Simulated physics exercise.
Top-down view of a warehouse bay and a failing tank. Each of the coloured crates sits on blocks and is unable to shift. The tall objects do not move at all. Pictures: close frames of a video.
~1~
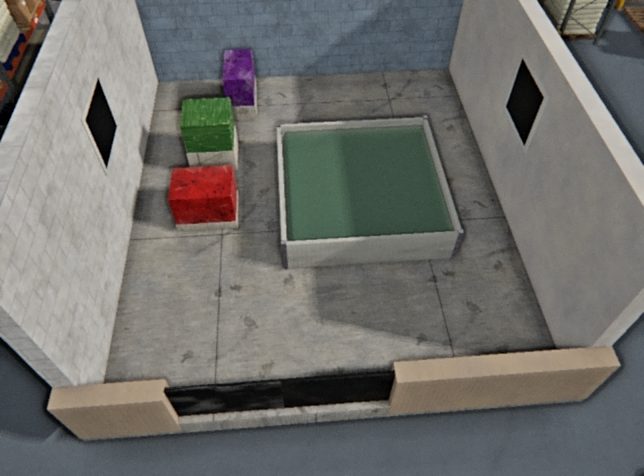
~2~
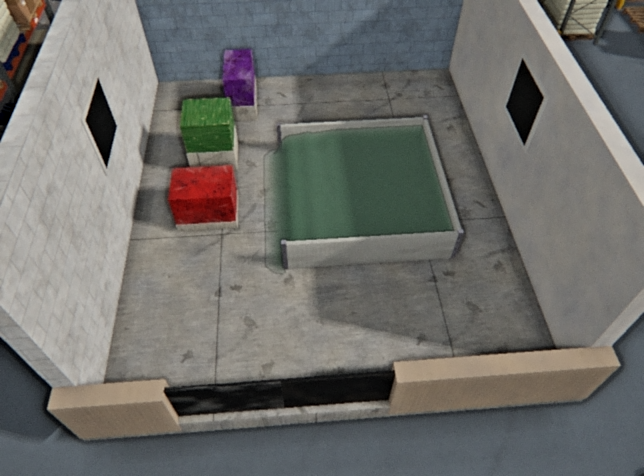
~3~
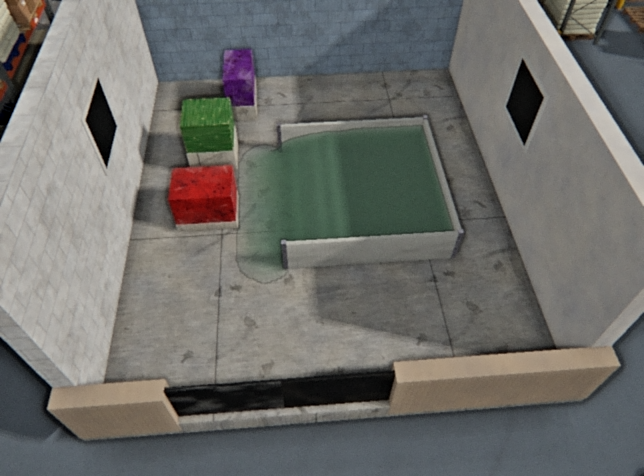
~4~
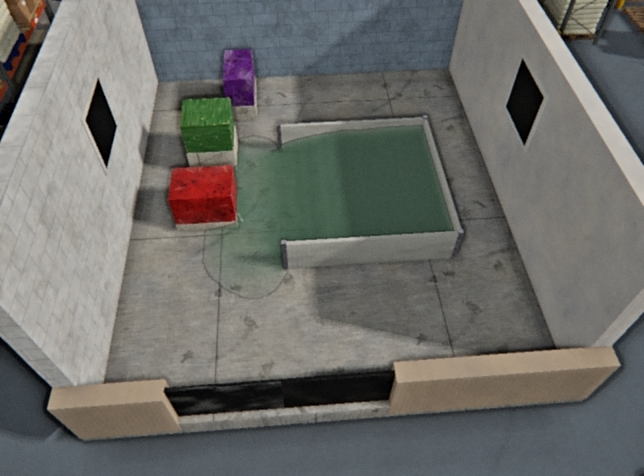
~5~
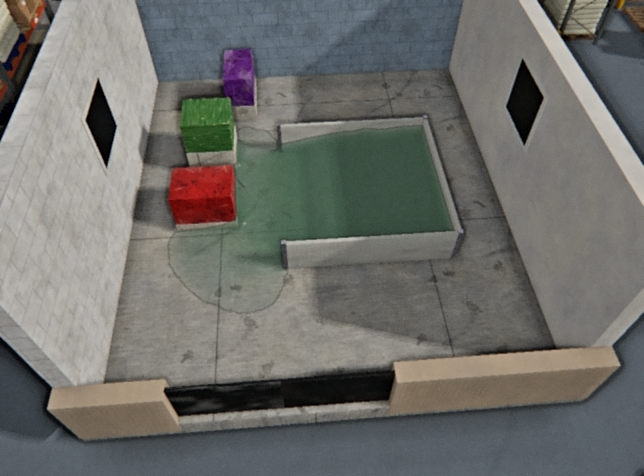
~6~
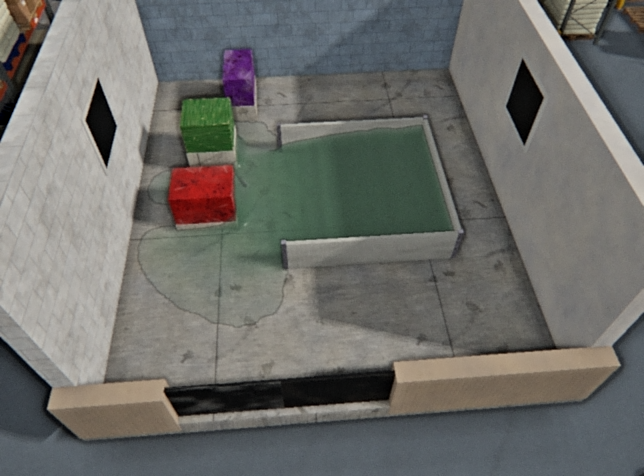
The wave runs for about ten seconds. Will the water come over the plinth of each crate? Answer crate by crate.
The green crate: No, it stays dry. The purple crate: No, it stays dry. The red crate: Yes, water reaches it.
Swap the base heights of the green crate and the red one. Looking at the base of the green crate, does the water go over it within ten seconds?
Verdict on the green crate: It gets flooded.
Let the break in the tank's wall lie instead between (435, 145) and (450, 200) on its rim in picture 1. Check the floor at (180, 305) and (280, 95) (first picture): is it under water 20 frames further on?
I'd expect the first point to stay dry and the second point to be reached.
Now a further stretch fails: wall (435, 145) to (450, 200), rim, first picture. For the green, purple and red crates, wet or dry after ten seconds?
I'd say the green crate stays clear, while the purple crate stays clear and the red crate stays clear.
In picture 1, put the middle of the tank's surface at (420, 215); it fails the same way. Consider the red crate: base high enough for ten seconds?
Red crate: Overtopped.
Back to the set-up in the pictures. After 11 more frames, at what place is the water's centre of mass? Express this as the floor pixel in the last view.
Close to pixel (272, 210).
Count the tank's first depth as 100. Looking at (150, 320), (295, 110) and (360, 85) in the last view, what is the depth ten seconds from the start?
Depths of roughly 16, 6 and 12 per cent.
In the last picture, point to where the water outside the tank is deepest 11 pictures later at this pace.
I'd put it around (100, 409).
A moment on, water covers 25 % of the floor; the green crate water round its plinth, the purple crate water round its plinth, the red crate water round its plinth.
Next, water covers 45 % of the floor; the green crate water round its plinth, the purple crate water round its plinth, the red crate water round its plinth.
Then, water covers 60 % of the floor; the green crate water round its plinth, the purple crate water round its plinth, the red crate water round its plinth.
Later, water covers 95 % of the floor; the green crate water round its plinth, the purple crate water round its plinth, the red crate water round its plinth.
In the end, water covers 100 % of the floor; the green crate stayed above the water, the purple crate stayed above the water, the red crate was topped.
